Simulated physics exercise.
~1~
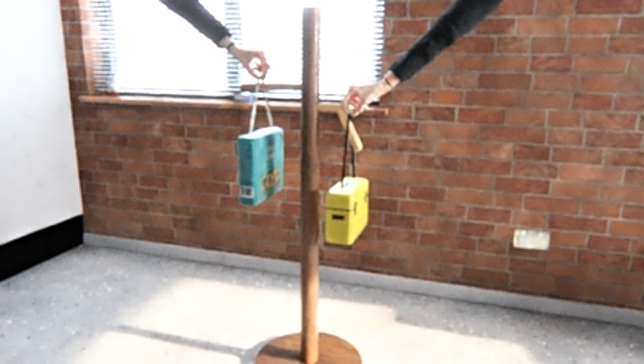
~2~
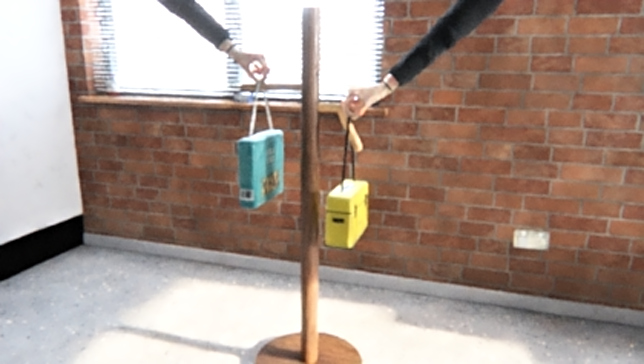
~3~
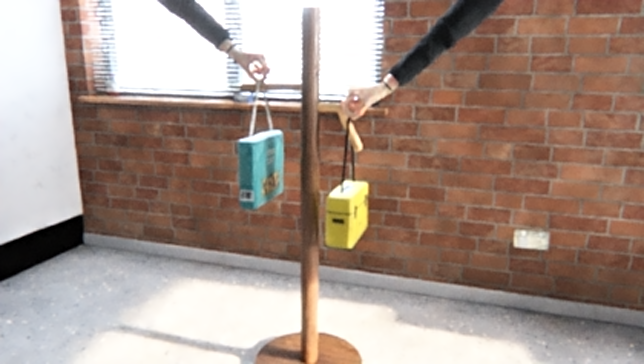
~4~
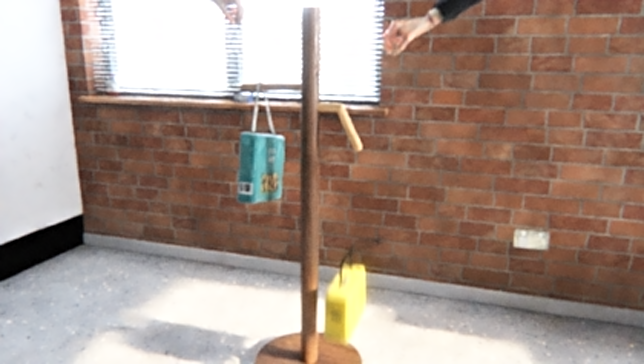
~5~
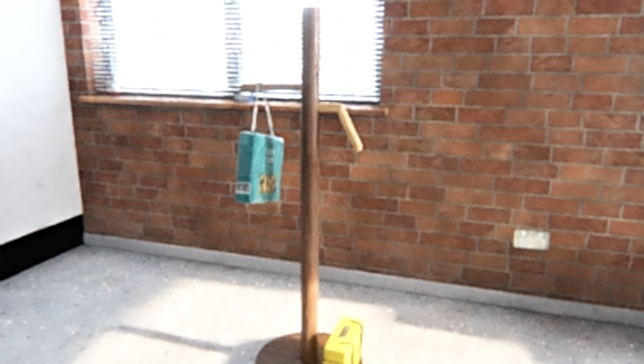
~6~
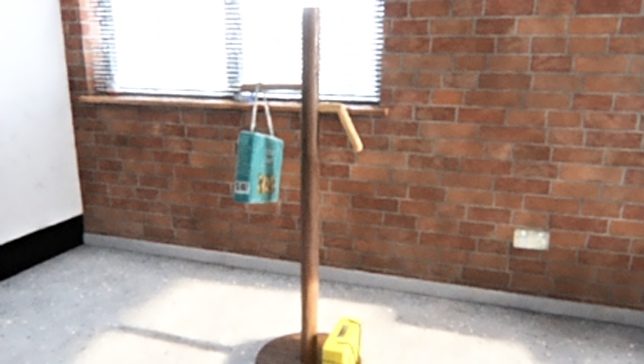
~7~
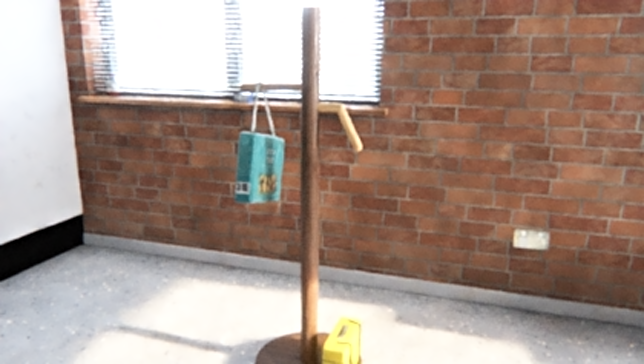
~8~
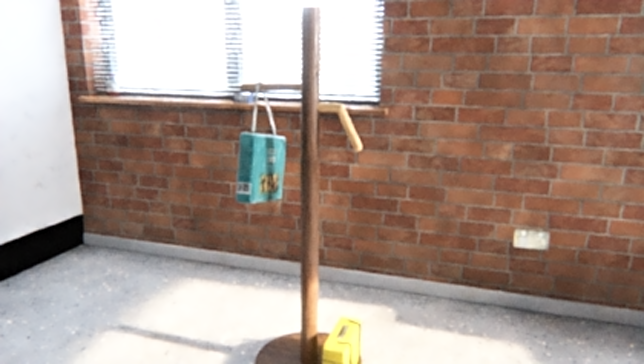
A yellow case drops to the floor when released, while the turquoise bag stays hanging.
